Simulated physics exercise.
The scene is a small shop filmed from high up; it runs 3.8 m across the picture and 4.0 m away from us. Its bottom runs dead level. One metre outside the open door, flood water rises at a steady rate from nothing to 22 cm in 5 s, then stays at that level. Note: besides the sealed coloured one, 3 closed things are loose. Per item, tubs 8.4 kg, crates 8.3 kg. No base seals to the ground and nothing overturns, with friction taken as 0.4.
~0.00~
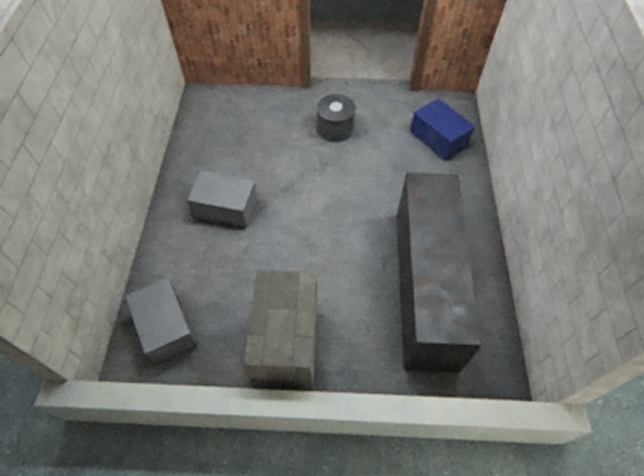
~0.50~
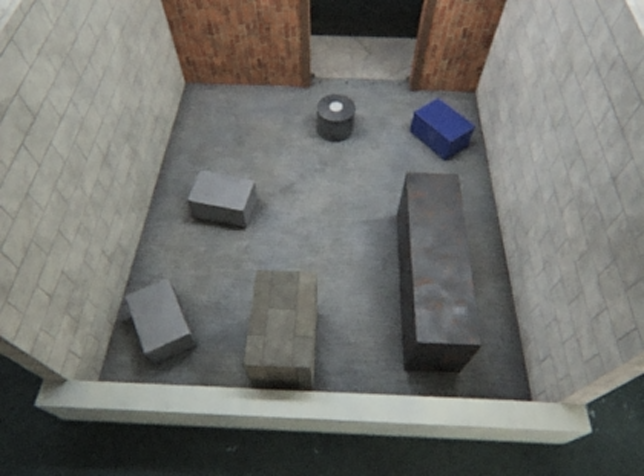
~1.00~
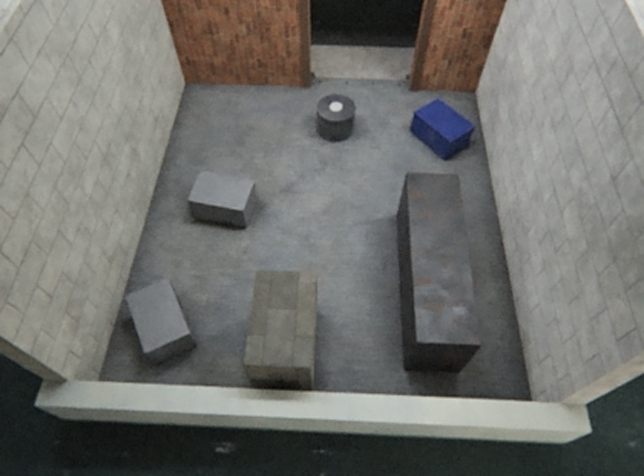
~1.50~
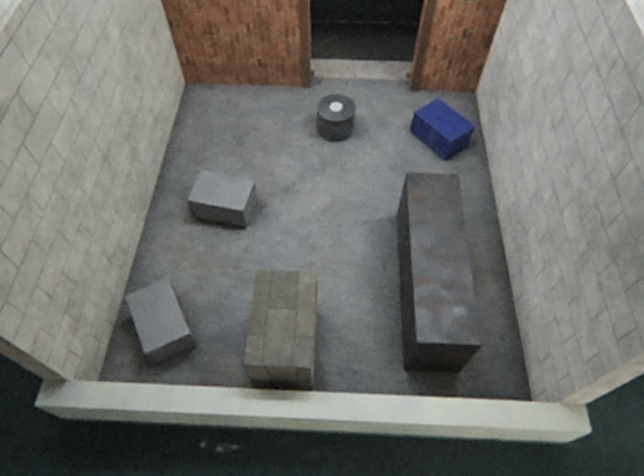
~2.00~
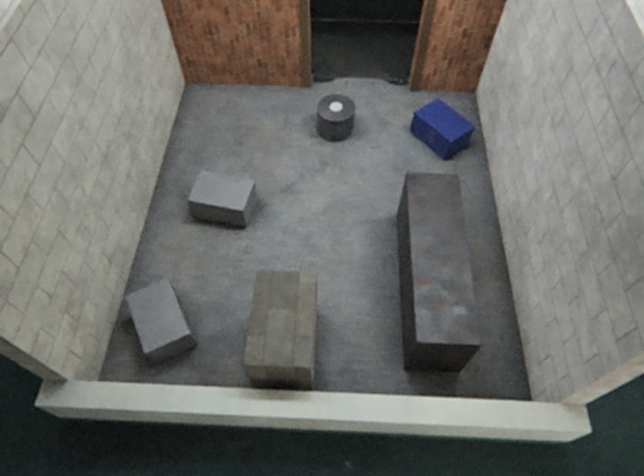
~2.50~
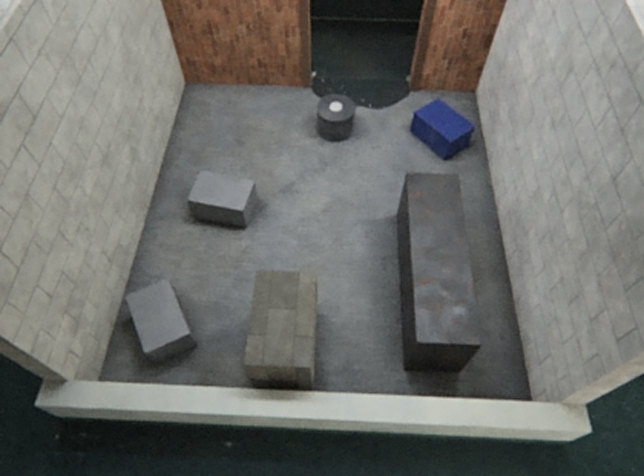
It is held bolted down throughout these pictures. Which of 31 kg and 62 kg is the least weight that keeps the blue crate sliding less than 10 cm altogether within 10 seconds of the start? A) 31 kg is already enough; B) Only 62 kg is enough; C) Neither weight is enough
(A) 31 kg is already enough.
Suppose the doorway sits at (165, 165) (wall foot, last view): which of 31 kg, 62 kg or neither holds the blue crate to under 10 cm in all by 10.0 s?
The big mass is needed.
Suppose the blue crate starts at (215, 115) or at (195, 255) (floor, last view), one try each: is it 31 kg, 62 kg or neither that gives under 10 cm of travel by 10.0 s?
For the first spot the lighter suffices, for the second the lighter suffices.
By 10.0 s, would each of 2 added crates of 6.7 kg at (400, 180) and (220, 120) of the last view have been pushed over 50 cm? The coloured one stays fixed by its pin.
Results: Threshold exceeded; threshold not reached.
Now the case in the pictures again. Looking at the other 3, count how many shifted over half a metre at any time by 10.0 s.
By my count, 2.
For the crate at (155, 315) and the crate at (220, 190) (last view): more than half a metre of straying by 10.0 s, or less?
Respectively: Threshold not reached and threshold exceeded.
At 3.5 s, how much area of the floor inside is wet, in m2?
1.5 m2.
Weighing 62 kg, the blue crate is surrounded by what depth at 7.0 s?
Close to 6 cm deep.
After 3.5 s the blue crate would be 0 cm from its start with 31 kg and 0 cm from its start with 62 kg; 0 cm of water round it then.
After 4.5 s the blue crate would be 0 cm from its start with 31 kg and 0 cm from its start with 62 kg; 3 cm of water round it then.
After 7.0 s the blue crate would be 0 cm from its start with 31 kg and 0 cm from its start with 62 kg; 6 cm of water round it then.
After 10.0 s the blue crate would be 0 cm from its start with 31 kg and 0 cm from its start with 62 kg; 8 cm of water round it then.
